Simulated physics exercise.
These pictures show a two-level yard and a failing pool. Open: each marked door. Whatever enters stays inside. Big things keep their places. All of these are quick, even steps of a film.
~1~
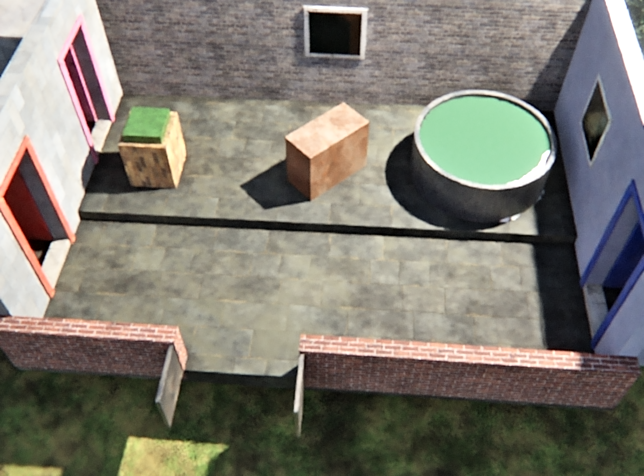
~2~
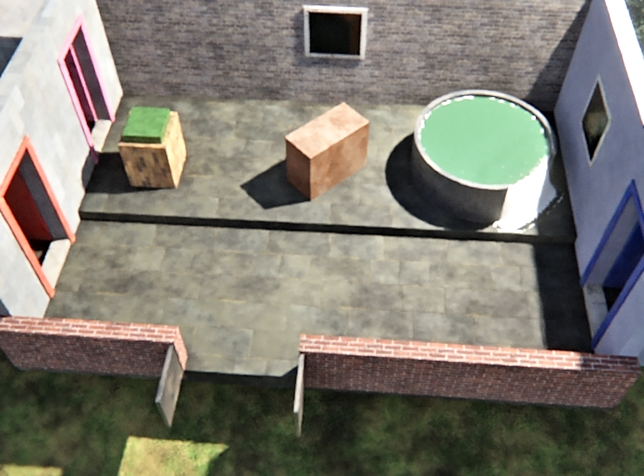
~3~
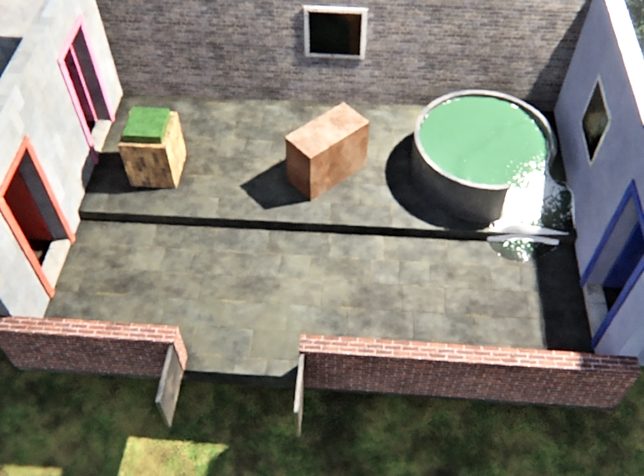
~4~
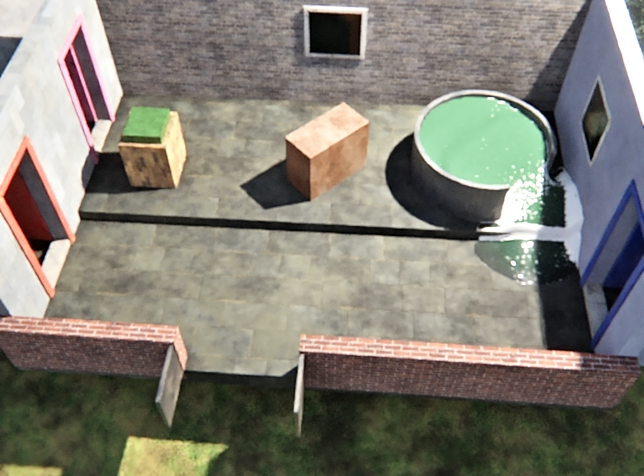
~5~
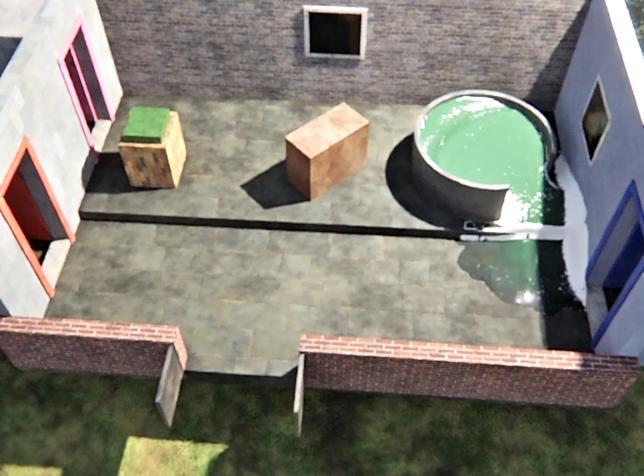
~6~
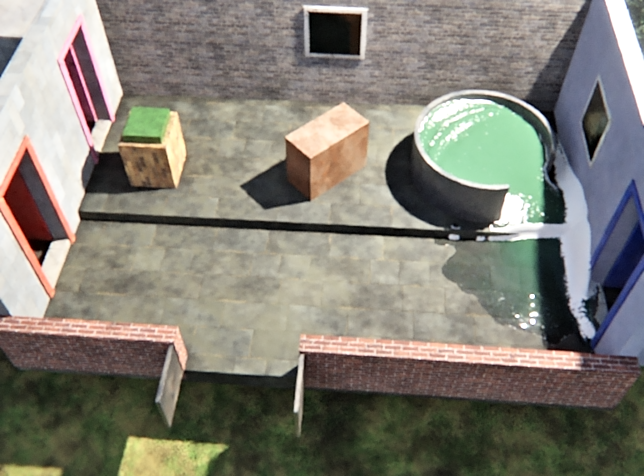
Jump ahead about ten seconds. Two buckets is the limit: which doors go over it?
One by one: The blue door will allow in an excess. The pink door will allow in no excess. The red door will allow in an excess.
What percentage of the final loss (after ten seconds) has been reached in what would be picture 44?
Working it through, I arrive at 45 per cent.
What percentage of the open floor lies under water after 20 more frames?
Estimate: Some 55 in a hundred.
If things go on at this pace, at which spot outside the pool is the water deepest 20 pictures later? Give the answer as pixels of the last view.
Around (577, 343).
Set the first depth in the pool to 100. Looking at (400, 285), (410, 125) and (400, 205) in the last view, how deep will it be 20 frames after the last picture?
Approx. values, in order: 6 %, 4 %, 0 %.
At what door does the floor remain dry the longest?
The pink-painted one.
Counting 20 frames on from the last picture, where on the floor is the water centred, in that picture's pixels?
I reckon somewhere around (457, 243).
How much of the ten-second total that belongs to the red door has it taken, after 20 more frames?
The figure is near 0 per cent.
A moment on, water covers 15 % of the floor; the blue door under two buckets in, the pink door not reached, the red door not reached.
Next, water covers 25 % of the floor; the blue door under two buckets in, the pink door not reached, the red door not reached.
Then, water covers 55 % of the floor; the blue door over two buckets in, the pink door not reached, the red door not reached.
Later, water covers 75 % of the floor; the blue door over two buckets in, the pink door not reached, the red door over two buckets in.
In the end, water covers 80 % of the floor; the blue door over two buckets in, the pink door wet at the sill, nothing in, the red door far over two buckets in.
